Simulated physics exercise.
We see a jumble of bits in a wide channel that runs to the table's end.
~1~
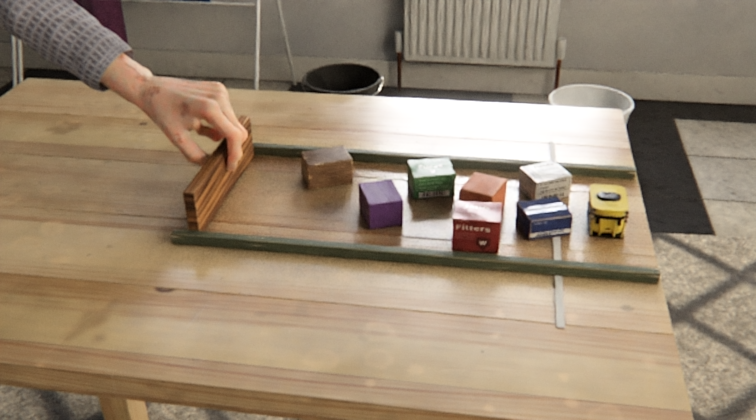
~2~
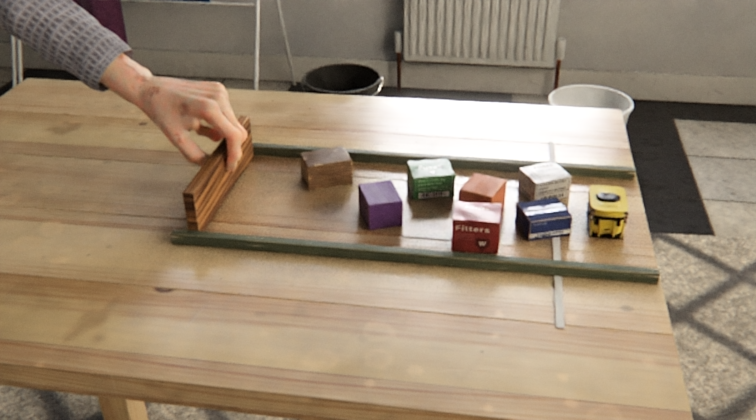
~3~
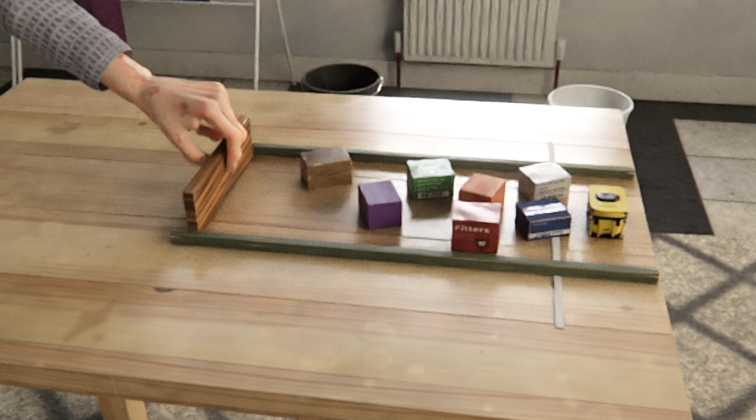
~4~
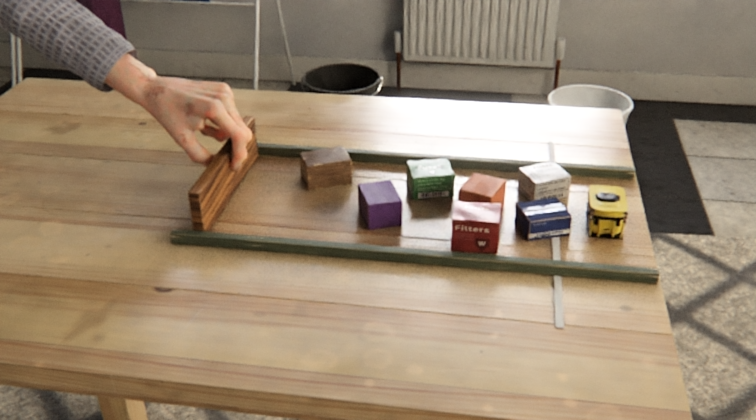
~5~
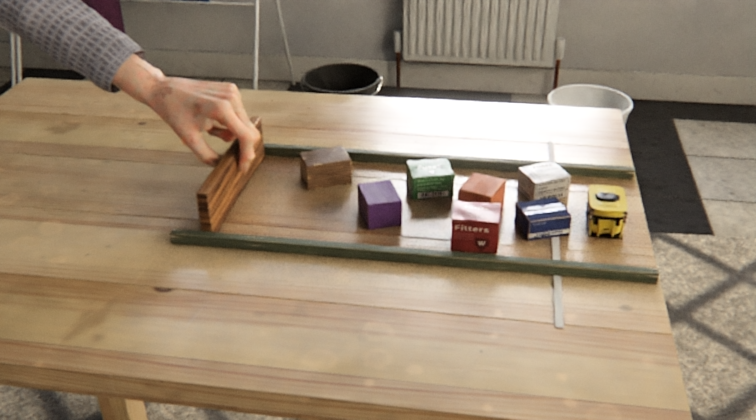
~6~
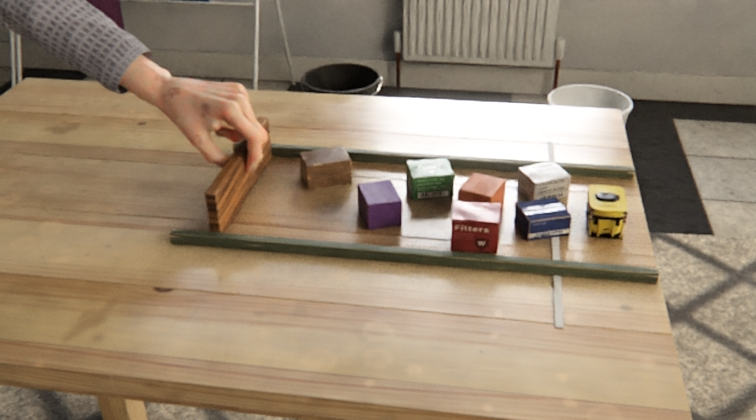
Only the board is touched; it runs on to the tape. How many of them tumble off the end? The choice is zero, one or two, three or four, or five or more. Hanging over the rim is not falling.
As it turns out, the number that fall off is one or two.
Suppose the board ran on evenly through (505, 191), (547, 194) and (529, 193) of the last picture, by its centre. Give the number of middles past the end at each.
Place by place, 0, 2 and 1.
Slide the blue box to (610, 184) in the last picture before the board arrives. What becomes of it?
It tumbles off.
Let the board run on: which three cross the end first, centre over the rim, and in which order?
In order: The white box, the yellow case, the blue box.
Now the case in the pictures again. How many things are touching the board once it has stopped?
It touches 2.
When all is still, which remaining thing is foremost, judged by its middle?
Foremost is the blue box.
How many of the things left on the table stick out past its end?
Overhanging: 2.
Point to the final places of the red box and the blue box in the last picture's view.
Near (615, 241) and (647, 233).
Soon after, none off yet; yellow case at rest near (605, 211); white box at rest near (543, 182); blue box at rest near (542, 219).
Then, none off yet; yellow case at rest near (605, 211); white box moved about its own width near (576, 187); blue box moving near (551, 224).
At rest, the number that fall off is one or two; fallen, white box and yellow case.
